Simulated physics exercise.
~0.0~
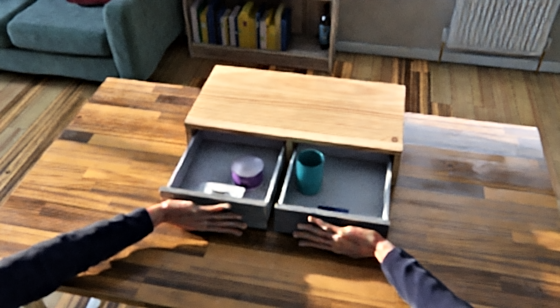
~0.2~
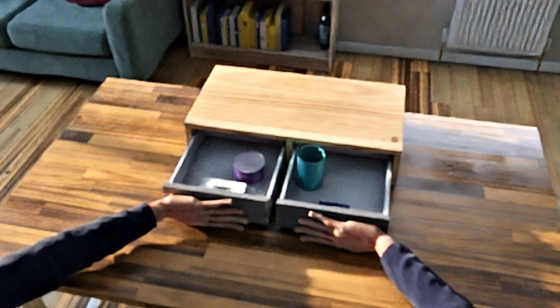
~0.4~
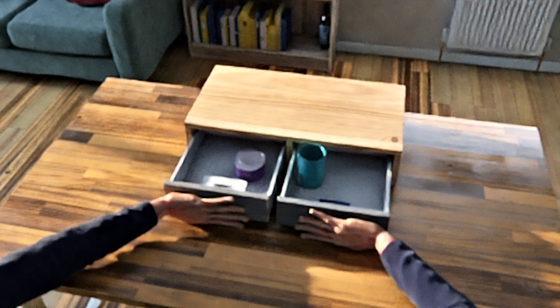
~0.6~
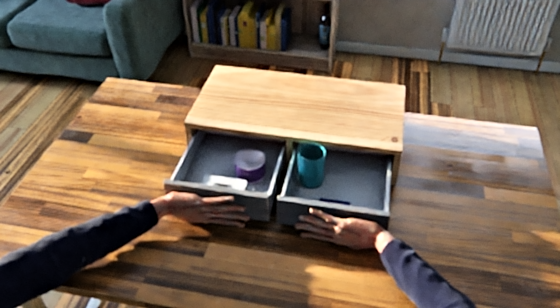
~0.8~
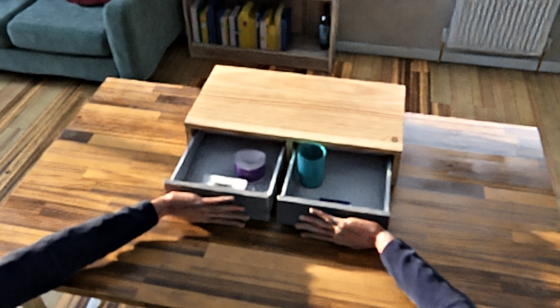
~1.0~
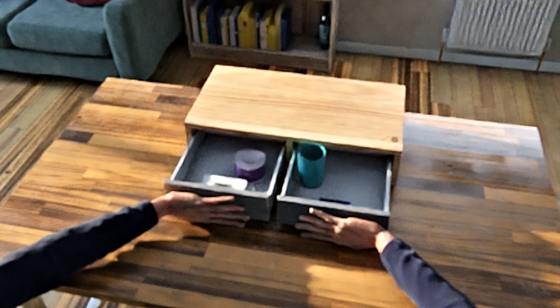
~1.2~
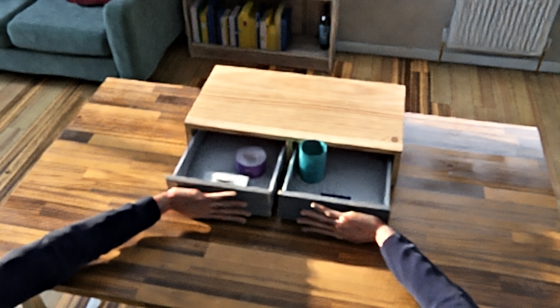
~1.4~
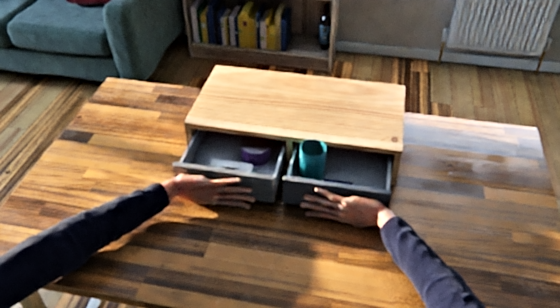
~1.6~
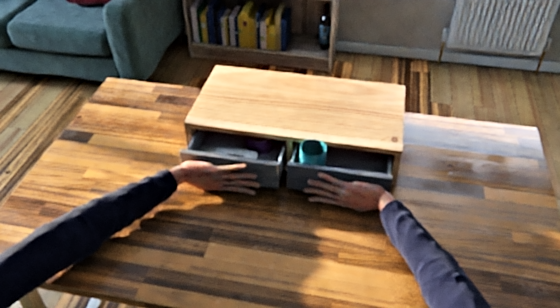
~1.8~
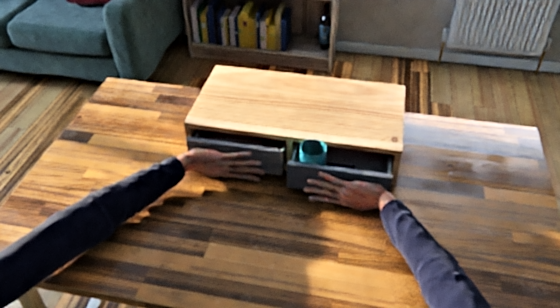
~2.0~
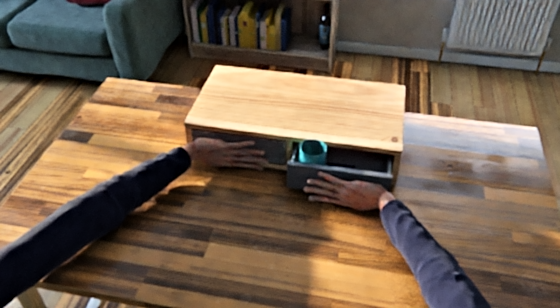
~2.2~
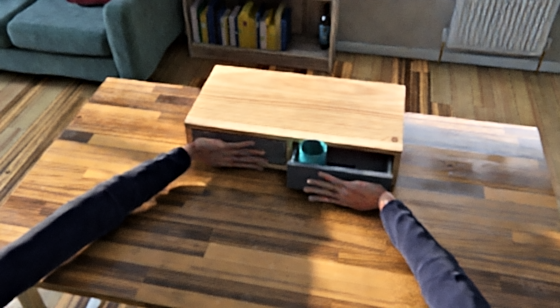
Two hands pushing side-by-side drawers into a wooden chest, the left closing fully while the right stays ajar with a teal cup.
